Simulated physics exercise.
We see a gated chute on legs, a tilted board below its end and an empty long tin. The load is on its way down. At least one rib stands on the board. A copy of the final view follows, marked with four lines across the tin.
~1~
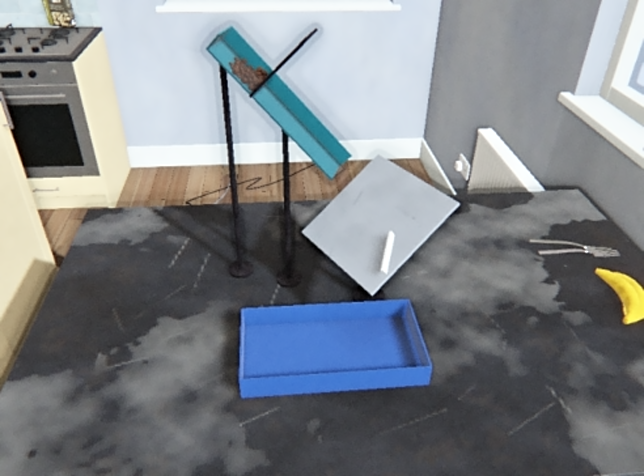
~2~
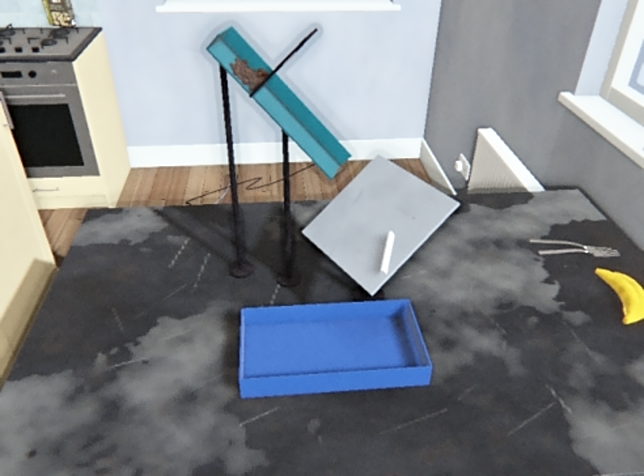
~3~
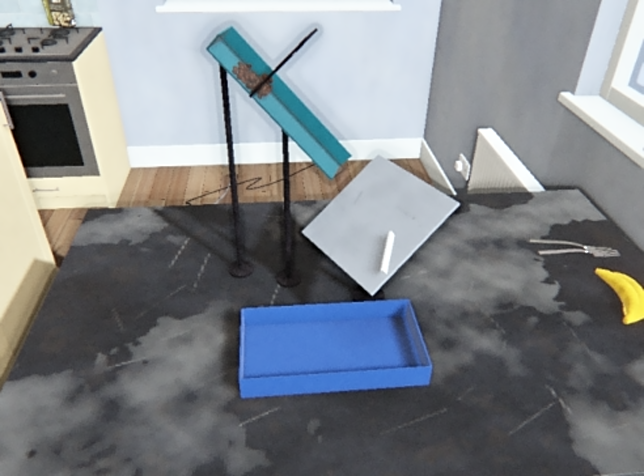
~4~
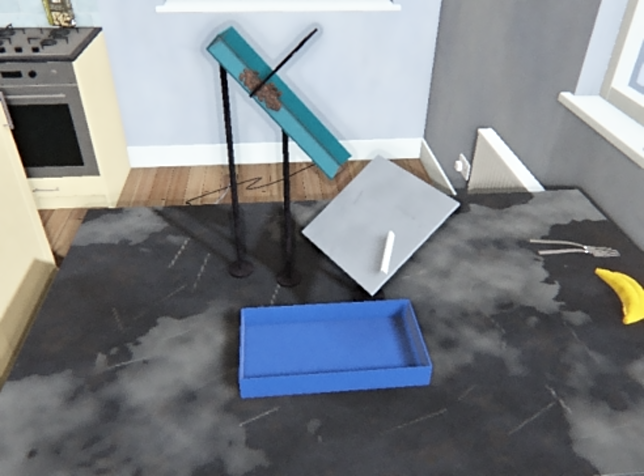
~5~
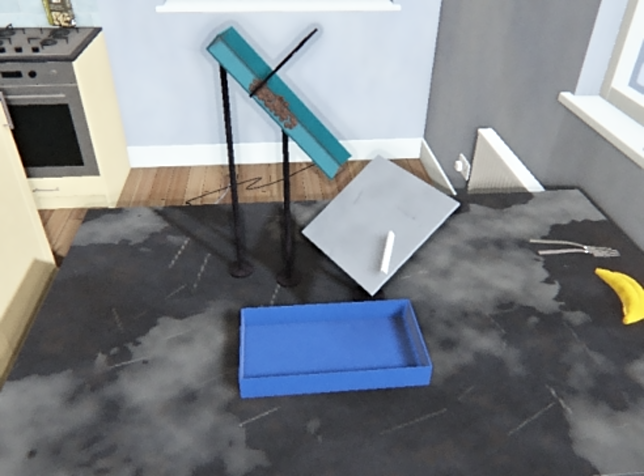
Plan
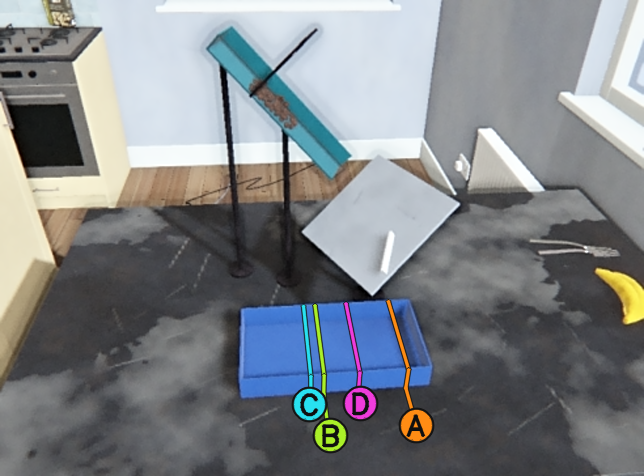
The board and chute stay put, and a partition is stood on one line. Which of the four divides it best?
Take B.
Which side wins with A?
Left.
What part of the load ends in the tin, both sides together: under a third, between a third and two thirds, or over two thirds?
About that: Over two thirds.
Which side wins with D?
Left.
On the marked copy, line A crosses the front rim at (408, 368); line B crosses the front rim at (324, 374); line C crosses the front rim at (310, 375); line D crosses the front rim at (359, 372).
Choosing A, of what is caught, every piece on the left of the divider, not one piece on the right.
Choosing B, of what is caught, roughly half on the left of the divider, roughly half on the right.
Choosing C, of what is caught, about a tenth on the left of the divider, the larger part on the right.
Choosing D, of what is caught, every piece on the left of the divider, not one piece on the right.
